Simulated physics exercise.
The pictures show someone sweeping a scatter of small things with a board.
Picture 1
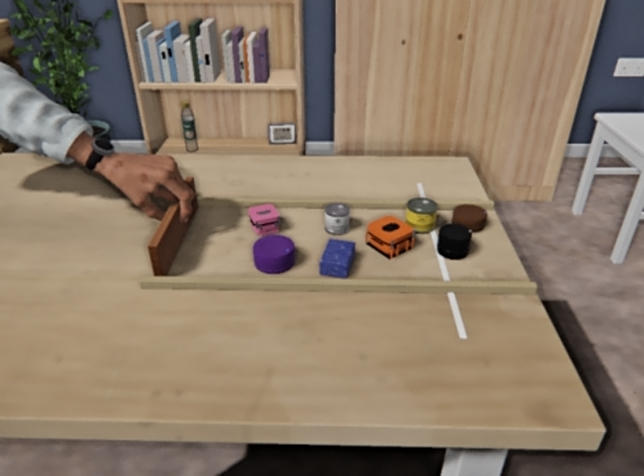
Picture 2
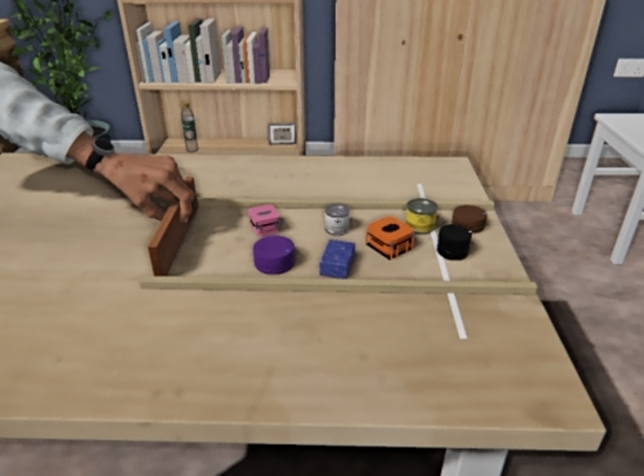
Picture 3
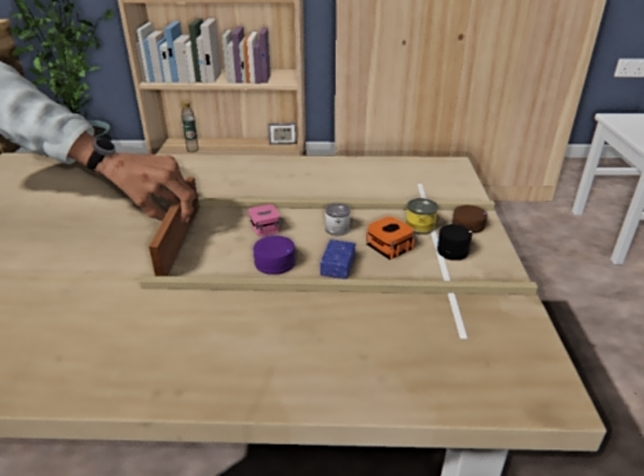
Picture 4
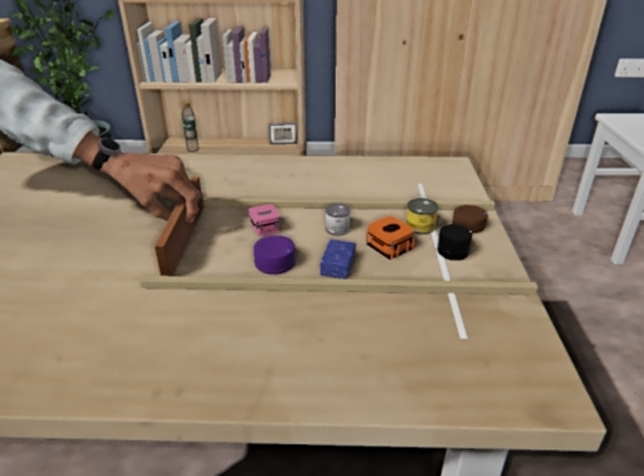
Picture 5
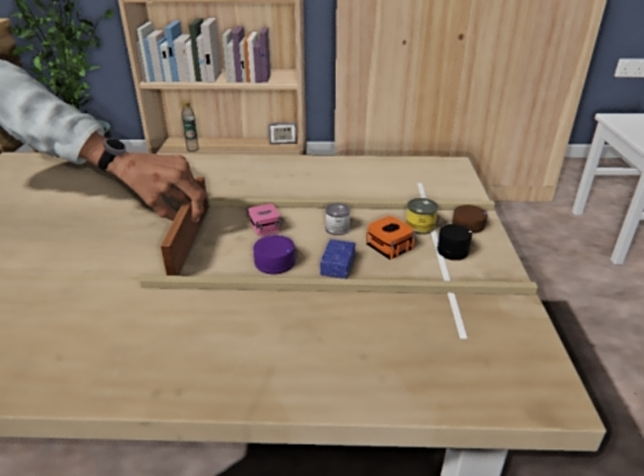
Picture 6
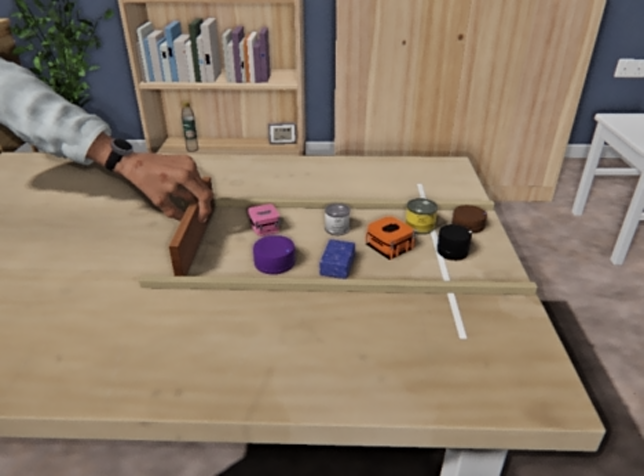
A person's hand, reaching in from the left, grips a brown board on a pale wooden table, seen from slightly above with a bookshelf behind. Right of the board, between two thin rails, sit pink and orange cases, purple, black and brown lids, a blue item, white and yellow tins, and white tape crossing beneath. The hand holds nearly still, then slides the board slightly right, touching nothing, while the view stays fixed.
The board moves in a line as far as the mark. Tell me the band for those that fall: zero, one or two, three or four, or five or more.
The number that fall off is one or two.
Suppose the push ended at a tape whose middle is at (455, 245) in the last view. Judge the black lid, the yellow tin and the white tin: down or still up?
The black lid comes down, the yellow tin drops off, the white tin stays on.
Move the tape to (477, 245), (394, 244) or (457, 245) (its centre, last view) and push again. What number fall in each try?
The counts: 6, 0 and 3.
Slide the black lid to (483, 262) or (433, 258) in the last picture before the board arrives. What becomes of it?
In turn it comes down; goes over.
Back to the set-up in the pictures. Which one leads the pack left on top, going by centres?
That is the black lid.
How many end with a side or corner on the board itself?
2 of them.
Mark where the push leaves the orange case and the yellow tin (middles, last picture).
The orange case stops around (477, 239); the yellow tin around (491, 211).
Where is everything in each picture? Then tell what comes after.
In the first frame, brown lid (469, 218); black lid (454, 242); yellow tin (421, 216); board (176, 224); tape (437, 244).
In the second frame, black lid (454, 242); orange case (390, 238).
In the third frame, yellow tin (421, 216); white tin (338, 219).
In the fourth frame, brown lid (470, 219); purple lid (275, 255).
In the fifth frame, black lid (454, 242); pink case (265, 221).
In the sixth frame, brown lid (469, 219); black lid (454, 243); yellow tin (421, 216); board (195, 224); tape (437, 244).
Soon after, none off yet; brown lid at rest near (469, 219); black lid at rest near (454, 243); yellow tin at rest near (421, 216).
Then, none off yet; brown lid moved a little near (484, 218); black lid moved about its own width near (475, 246); yellow tin moved about its own width near (453, 214).
By the end, the number that fall off is one or two; fallen, brown lid.
